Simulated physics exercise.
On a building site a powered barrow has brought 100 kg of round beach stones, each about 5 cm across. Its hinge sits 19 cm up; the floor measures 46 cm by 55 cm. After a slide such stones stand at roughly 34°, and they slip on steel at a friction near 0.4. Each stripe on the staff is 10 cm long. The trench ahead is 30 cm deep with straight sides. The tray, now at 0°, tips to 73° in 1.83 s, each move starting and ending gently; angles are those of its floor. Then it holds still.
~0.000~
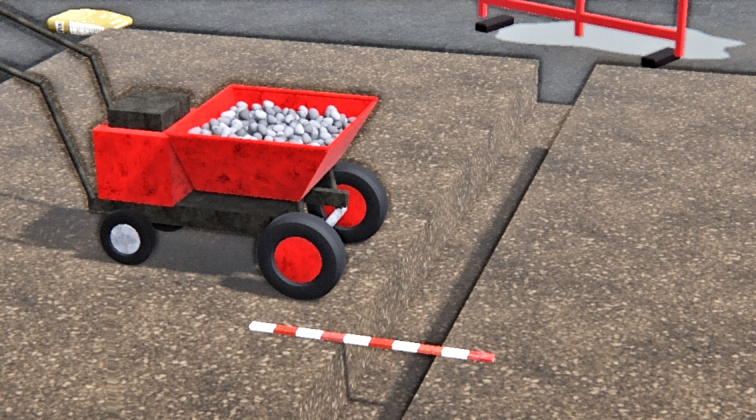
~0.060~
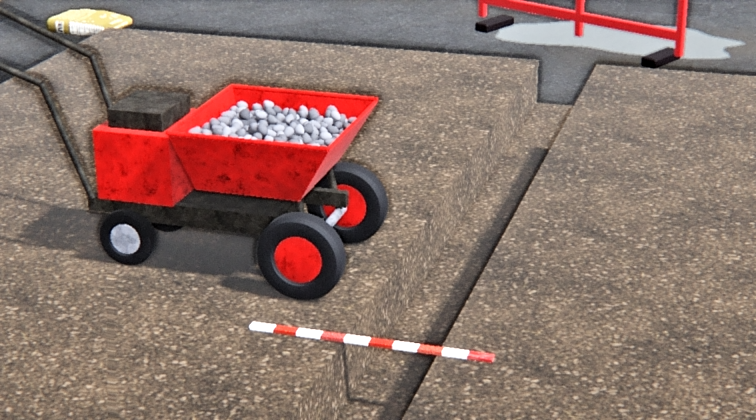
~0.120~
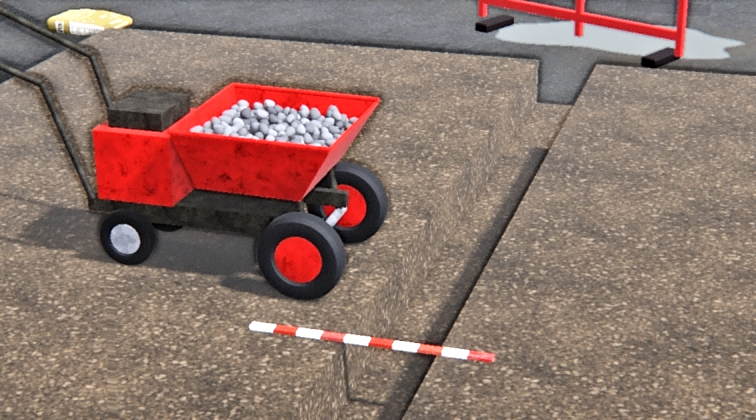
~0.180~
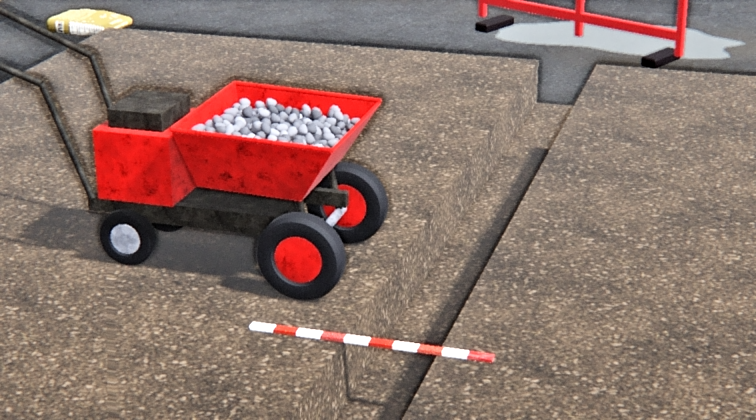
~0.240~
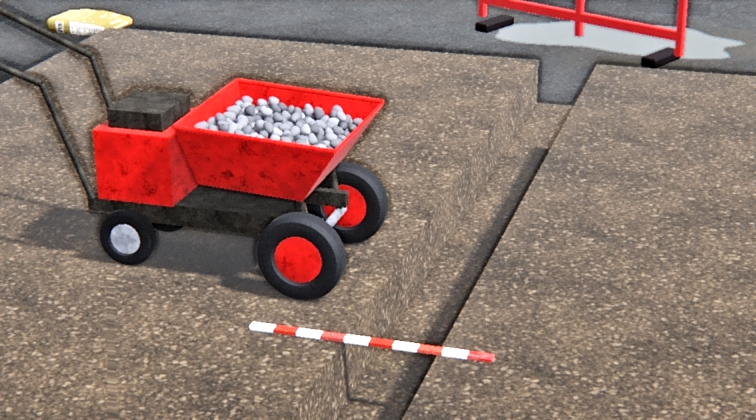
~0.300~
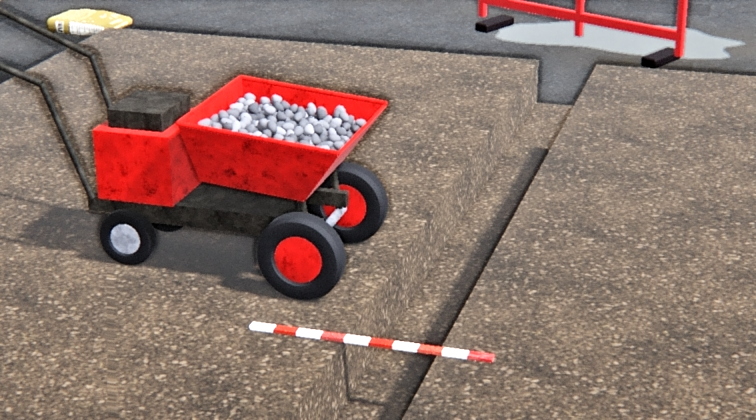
On a building site of speckled brown ground, seen from above and to one side, a straight-sided trench runs diagonally. A red powered barrow with dark handles and a tray of round grey and white stones stands left of it, a red-and-white staff in front and a red barrier behind at upper right. The tray tilts slightly towards the right, its stones shifting a little, while the barrow and camera stay still.
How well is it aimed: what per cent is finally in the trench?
Roughly 61 per cent ends in the trench.
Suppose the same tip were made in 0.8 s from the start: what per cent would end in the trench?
Then about 45 per cent.
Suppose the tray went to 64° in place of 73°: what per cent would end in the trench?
In that case some 55 per cent.
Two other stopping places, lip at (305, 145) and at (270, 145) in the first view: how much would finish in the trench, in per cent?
Near 90 per cent from the first place, 100 from the second.
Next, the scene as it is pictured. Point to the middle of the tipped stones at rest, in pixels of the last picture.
Near (463, 327).
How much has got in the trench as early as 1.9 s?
Some 25 per cent.
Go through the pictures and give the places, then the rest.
In the first frame, the tray is at 0°, its lip at (327, 149); the top of the load is at (287, 120).
In the second frame, the tray is at 0°, its lip at (328, 149); the top of the load is at (287, 120); the stones move at 0.1 m/s on average.
In the third frame, lip at (329, 150), floor tilted 1°, highest stones at (288, 119); the stones move at 0.1 m/s on average.
In the fourth frame, lip at (332, 151), floor tilted 2°, highest stones at (276, 118); the stones move at 0.2 m/s on average.
In the fifth frame, lip at (335, 152), floor tilted 3°, highest stones at (269, 116); the stones move at 0.2 m/s on average.
In the sixth frame, lip at (338, 154), floor tilted 5°, highest stones at (265, 112); the stones move at 0.3 m/s on average.
After 1.4 s the floor is at 61°; 97 % in the tray, 3 % in the trench; the foremost stones are at (463, 253).
After 1.9 s the floor is at 73°; 44 % in the tray, 26 % in the trench, 30 % past the trench; the foremost stones are at (590, 286).
After 2.3 s the floor is at 73°; 21 % in the tray, 39 % in the trench, 40 % past the trench; the foremost stones are at (639, 287).
After 4.2 s the floor is at 73°; 0 % in the tray, 61 % in the trench, 39 % past the trench; the foremost stones are at (650, 300).
